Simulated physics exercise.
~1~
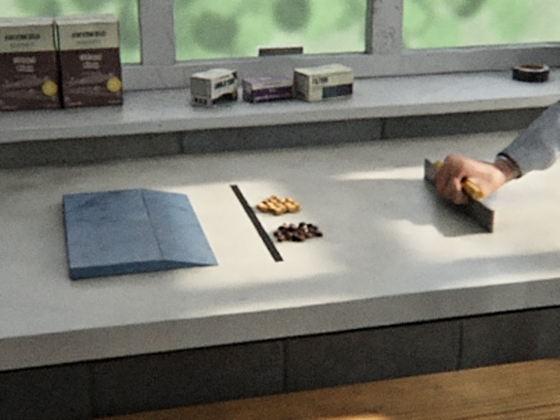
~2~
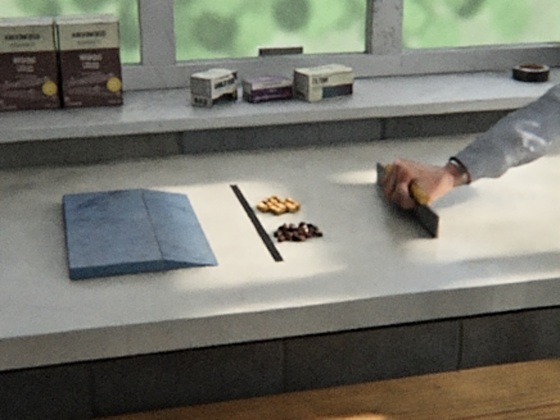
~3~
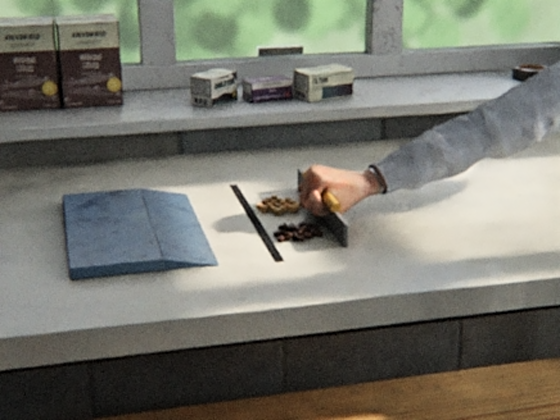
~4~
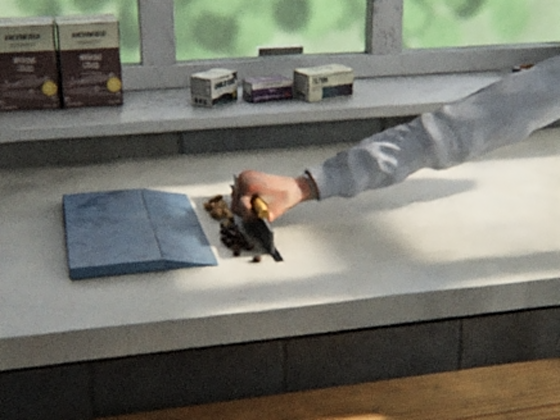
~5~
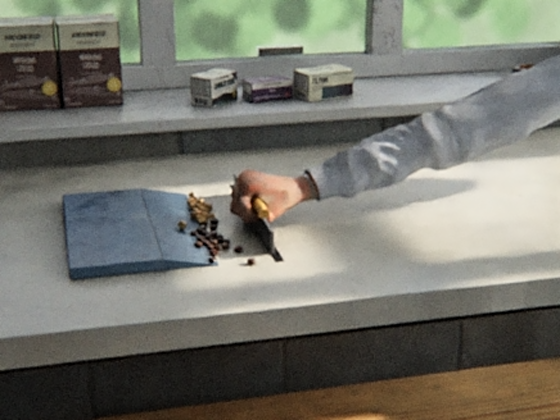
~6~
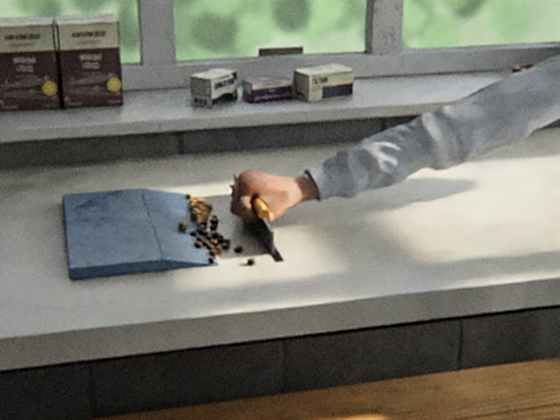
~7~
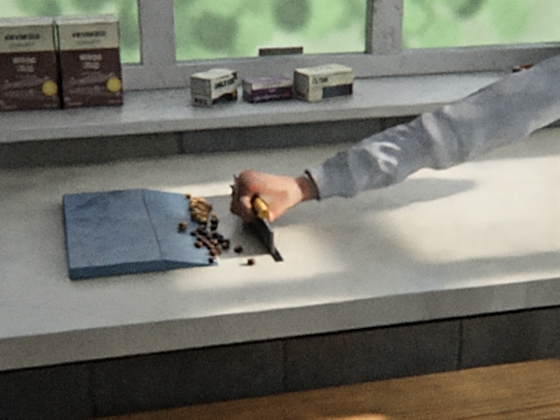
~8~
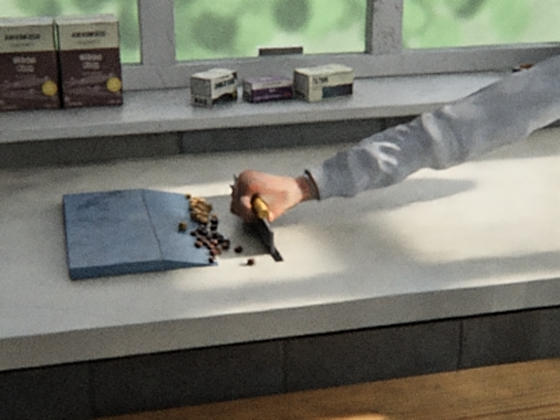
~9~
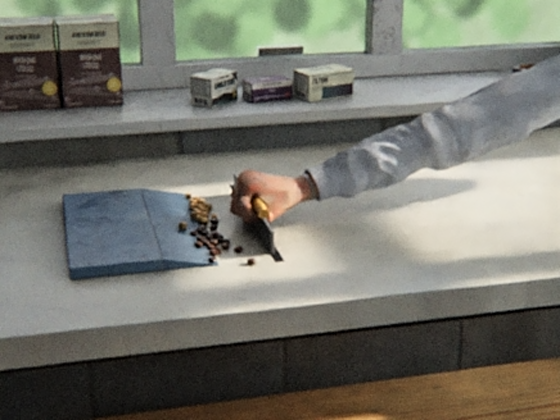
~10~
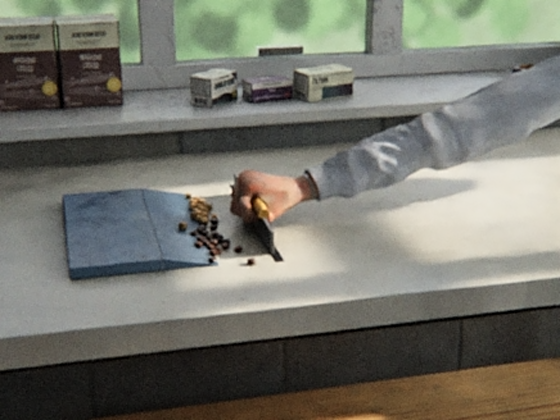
On a pale counter beneath a window, seen from slightly above by a still camera, a blue wedge lies at left beside a strip of black tape. Just right of the tape sit two small piles, tan pieces behind and dark ones in front, while boxes line the sill. A hand in a grey sleeve slides a dark scraper leftward from the right. It reaches the piles and pushes them over the tape, where the scraper stops. The pieces scatter a little further left and settle, a few on the wedge's lower edge, most short of it, as the hand stays still.
